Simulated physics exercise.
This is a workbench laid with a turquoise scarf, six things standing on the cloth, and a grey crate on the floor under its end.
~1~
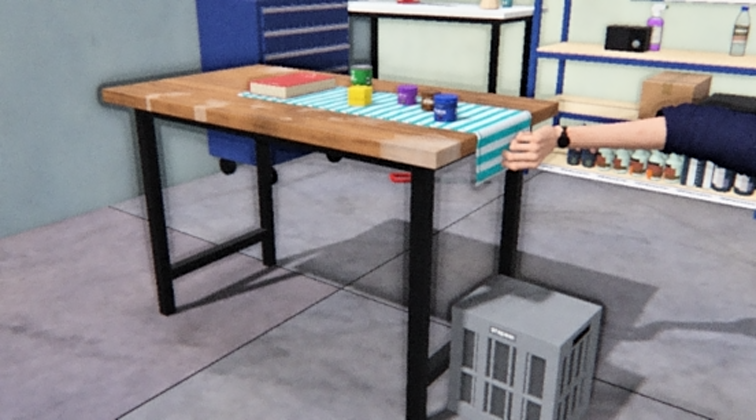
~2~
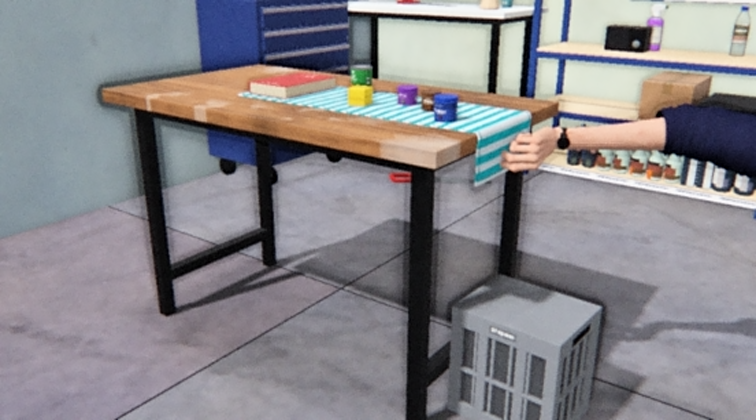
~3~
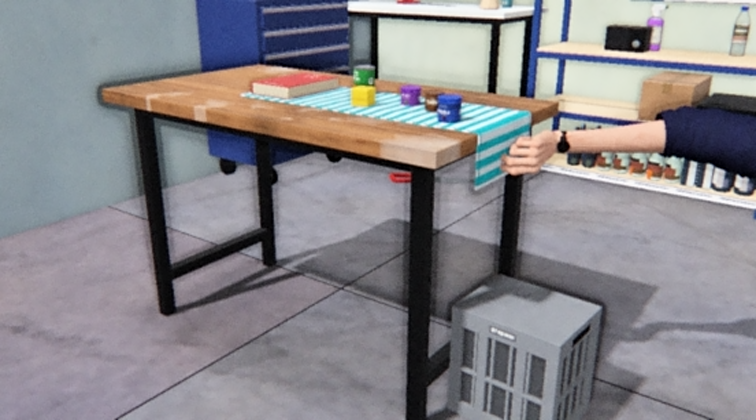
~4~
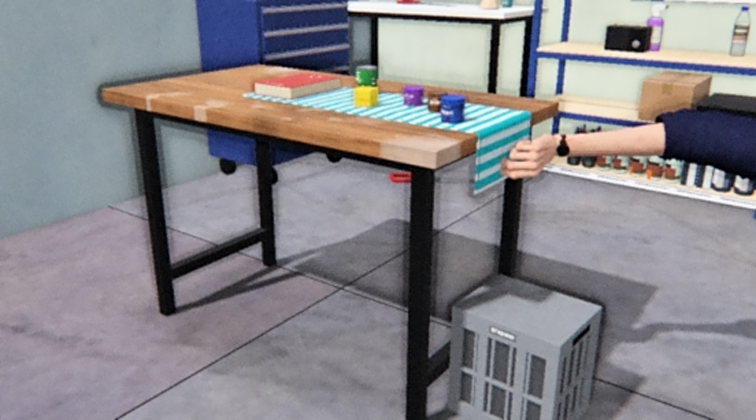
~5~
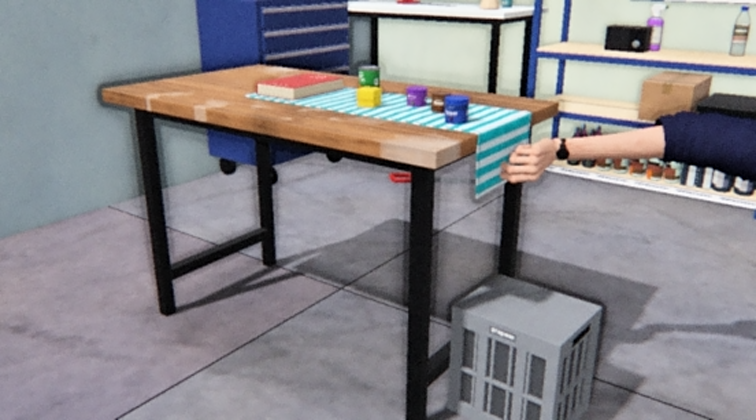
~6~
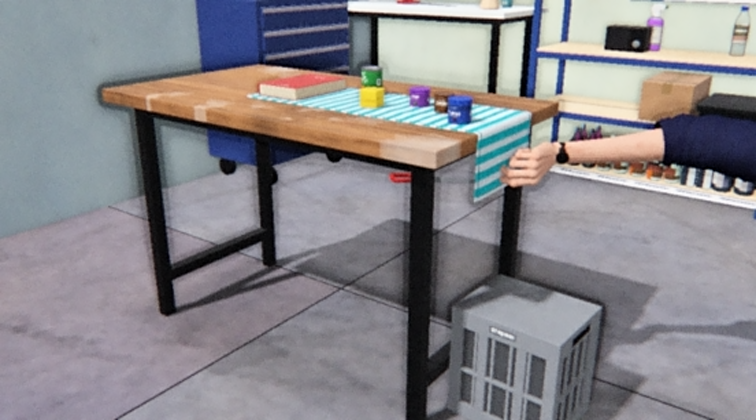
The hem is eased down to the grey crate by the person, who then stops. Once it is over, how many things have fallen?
By the end, three have fallen.
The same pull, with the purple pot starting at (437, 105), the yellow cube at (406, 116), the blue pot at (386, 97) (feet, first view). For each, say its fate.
So, the purple pot ends up down, the yellow cube ends up down, the blue pot makes it through.
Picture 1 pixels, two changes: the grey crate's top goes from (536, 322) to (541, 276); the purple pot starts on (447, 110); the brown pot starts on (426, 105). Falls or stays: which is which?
Purple pot: Lost; brown pot: Safe.
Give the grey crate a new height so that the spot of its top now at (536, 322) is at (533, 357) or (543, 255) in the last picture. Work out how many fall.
Respectively 4 and 1.
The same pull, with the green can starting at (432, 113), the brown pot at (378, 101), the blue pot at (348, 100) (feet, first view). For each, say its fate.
Record - green can lost; brown pot retained; blue pot retained.
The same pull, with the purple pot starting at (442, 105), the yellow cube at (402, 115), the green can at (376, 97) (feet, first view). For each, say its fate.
The purple pot comes down; the yellow cube goes over; the green can holds on.
Soon after, hem near (499, 258); blue pot and brown pot gone.
Then, hem on the crate; blue pot, brown pot and purple pot gone.
At rest, hem on the crate; blue pot, brown pot and purple pot gone. The answer is three.
